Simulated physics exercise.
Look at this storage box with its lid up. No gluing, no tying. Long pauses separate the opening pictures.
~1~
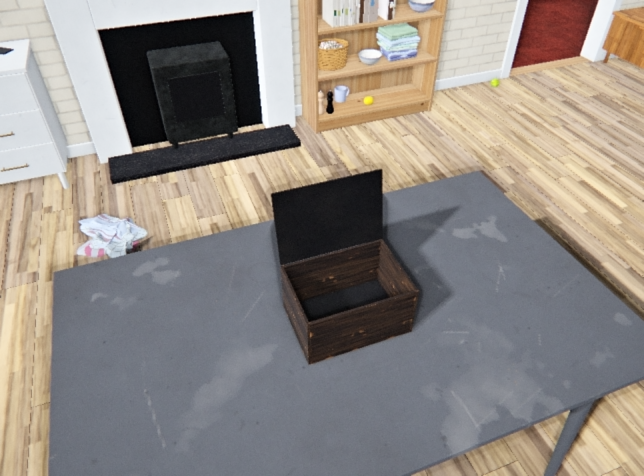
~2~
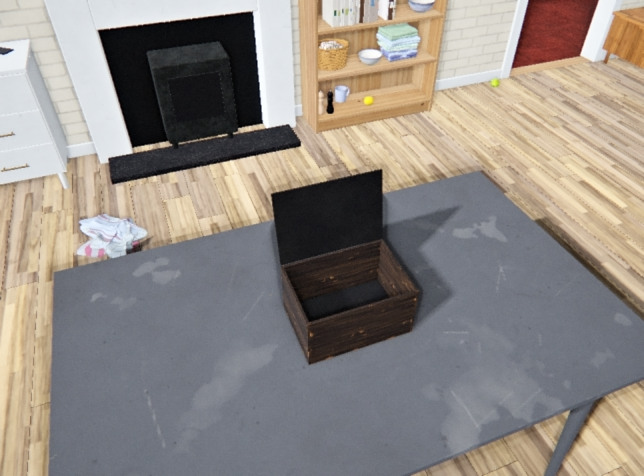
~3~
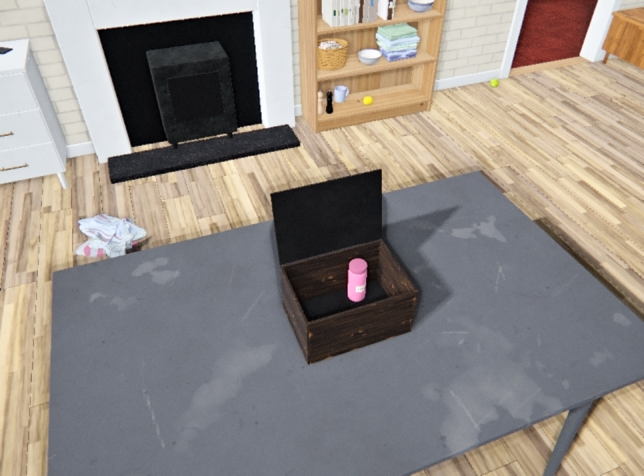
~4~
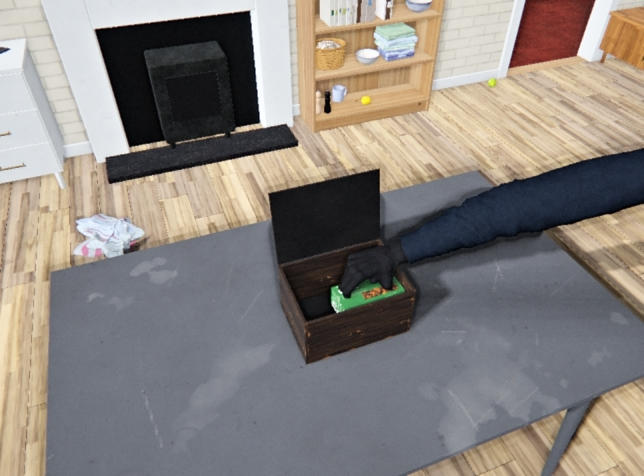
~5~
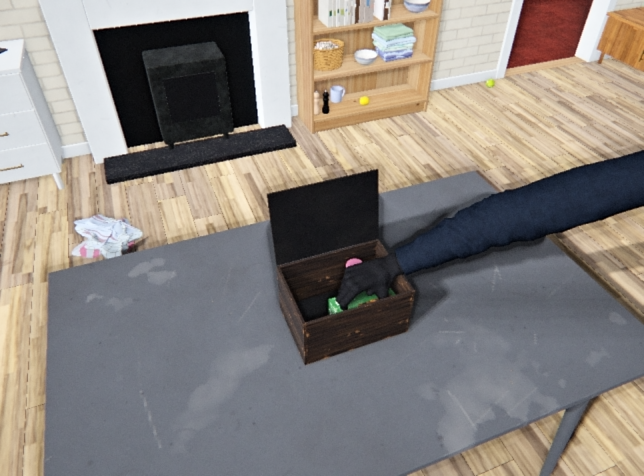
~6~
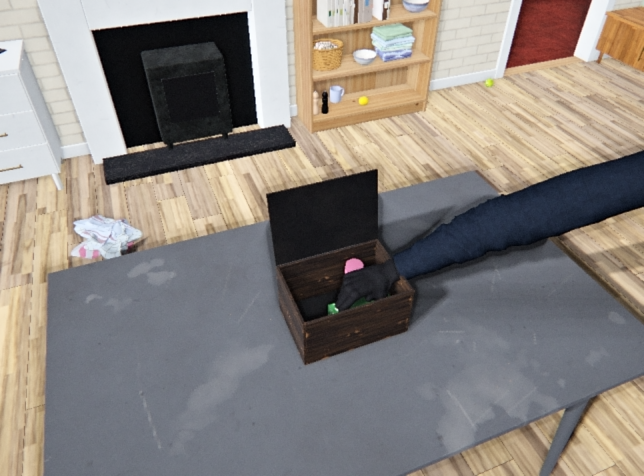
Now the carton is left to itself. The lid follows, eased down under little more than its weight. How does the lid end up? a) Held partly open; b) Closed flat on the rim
b, closed flat on the rim.
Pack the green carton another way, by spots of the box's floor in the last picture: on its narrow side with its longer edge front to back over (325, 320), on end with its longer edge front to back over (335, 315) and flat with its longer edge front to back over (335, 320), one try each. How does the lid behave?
In order, the lid fits down, then gets blocked, then fits down.
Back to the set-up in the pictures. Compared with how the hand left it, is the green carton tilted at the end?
As it turns out, the green carton keeps its original angle.
Then, 1.20 s on from there, lid starting down.
Then, 1.60 s on from there, lid 57° above the rim.
Then, 1.80 s on from there, lid 39° above the rim.
Then, 2.10 s on from there, lid 6° above the rim.
In the end, lid shut; both unmoved. At the end, from the last picture's camera, green carton near (363, 314).
